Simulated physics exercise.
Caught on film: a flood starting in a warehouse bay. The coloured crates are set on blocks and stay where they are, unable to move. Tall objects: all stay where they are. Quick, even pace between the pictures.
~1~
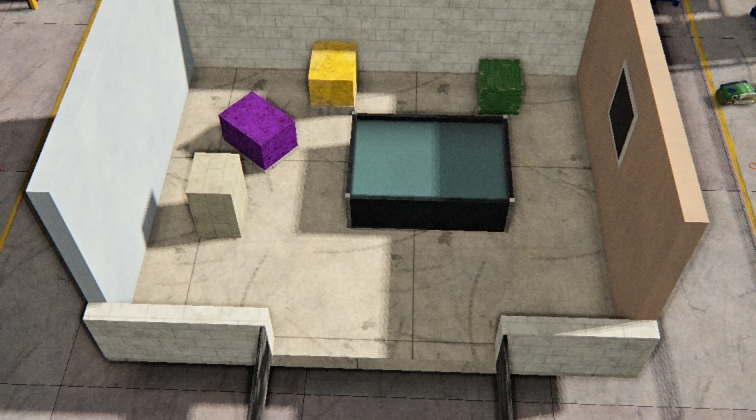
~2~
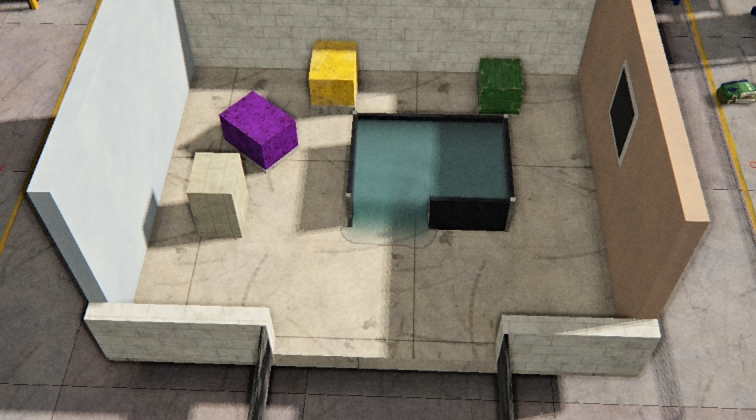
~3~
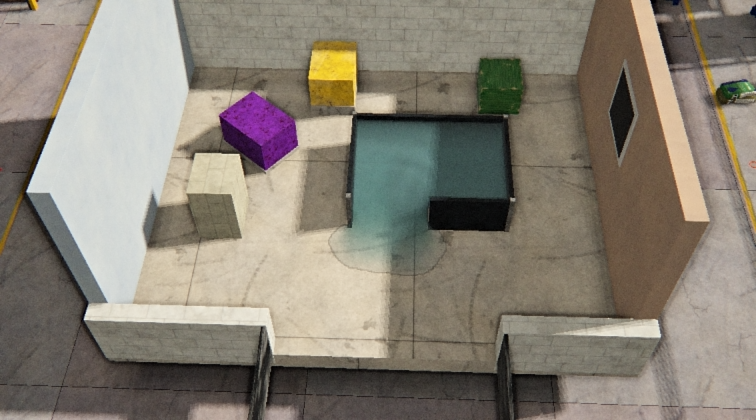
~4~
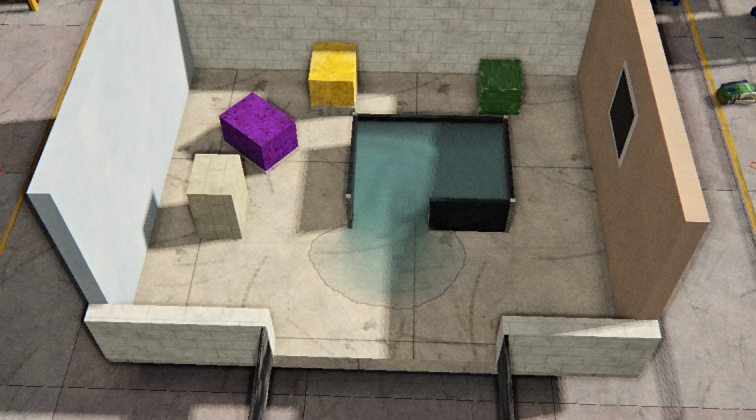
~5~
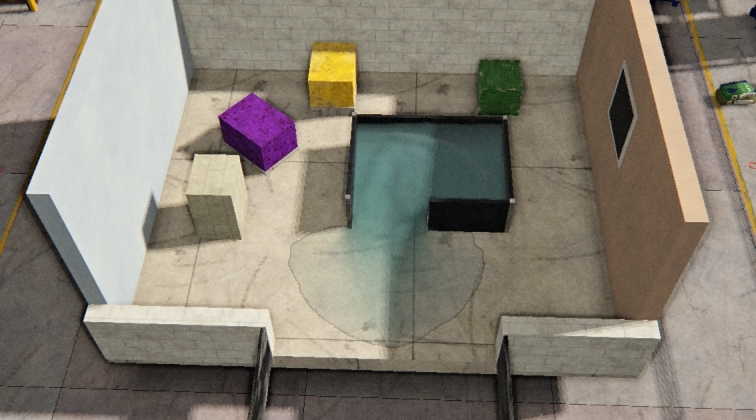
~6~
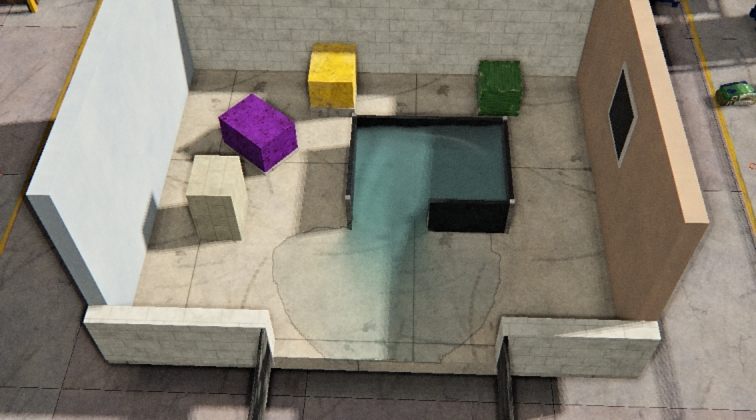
In a warehouse bay walled on several sides, a dark tank of bluish water sits still among yellow, green, purple and beige blocks. The left part of its front opens, and water pours out, fanning across the floor in a widening pool toward the low front walls while the blocks stay put.
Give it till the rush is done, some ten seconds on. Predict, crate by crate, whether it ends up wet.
The yellow crate ends up dry; the green crate ends up dry; the purple crate ends up dry.
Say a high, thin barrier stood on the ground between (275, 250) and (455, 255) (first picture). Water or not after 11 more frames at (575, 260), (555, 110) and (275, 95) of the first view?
First inundated, then unwetted, then unwetted.
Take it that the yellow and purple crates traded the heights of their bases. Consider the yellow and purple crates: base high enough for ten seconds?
In short: Yellow is not reached; purple is not reached.
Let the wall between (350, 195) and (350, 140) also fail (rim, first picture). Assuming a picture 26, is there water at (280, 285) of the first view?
Check at the point: Soaked.
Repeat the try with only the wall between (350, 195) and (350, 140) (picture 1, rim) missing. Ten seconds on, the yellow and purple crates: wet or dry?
Note - yellow remains untouched, purple goes wet.
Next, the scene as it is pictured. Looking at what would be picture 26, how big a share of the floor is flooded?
Roughly 35 percent, I reckon.
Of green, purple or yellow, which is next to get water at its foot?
That one is the purple crate.
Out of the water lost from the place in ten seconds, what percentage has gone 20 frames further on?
Estimate: 60 %.
A moment on, water covers 20 % of the floor; the yellow crate not reached, the green crate not reached, the purple crate not reached.
Next, water covers 25 % of the floor; the yellow crate not reached, the green crate not reached, the purple crate not reached.
Then, water covers 35 % of the floor; the yellow crate not reached, the green crate not reached, the purple crate not reached.
Later, water covers 45 % of the floor; the yellow crate not reached, the green crate not reached, the purple crate water round its plinth.
In the end, water covers 55 % of the floor; the yellow crate stayed above the water, the green crate stayed above the water, the purple crate stayed above the water.
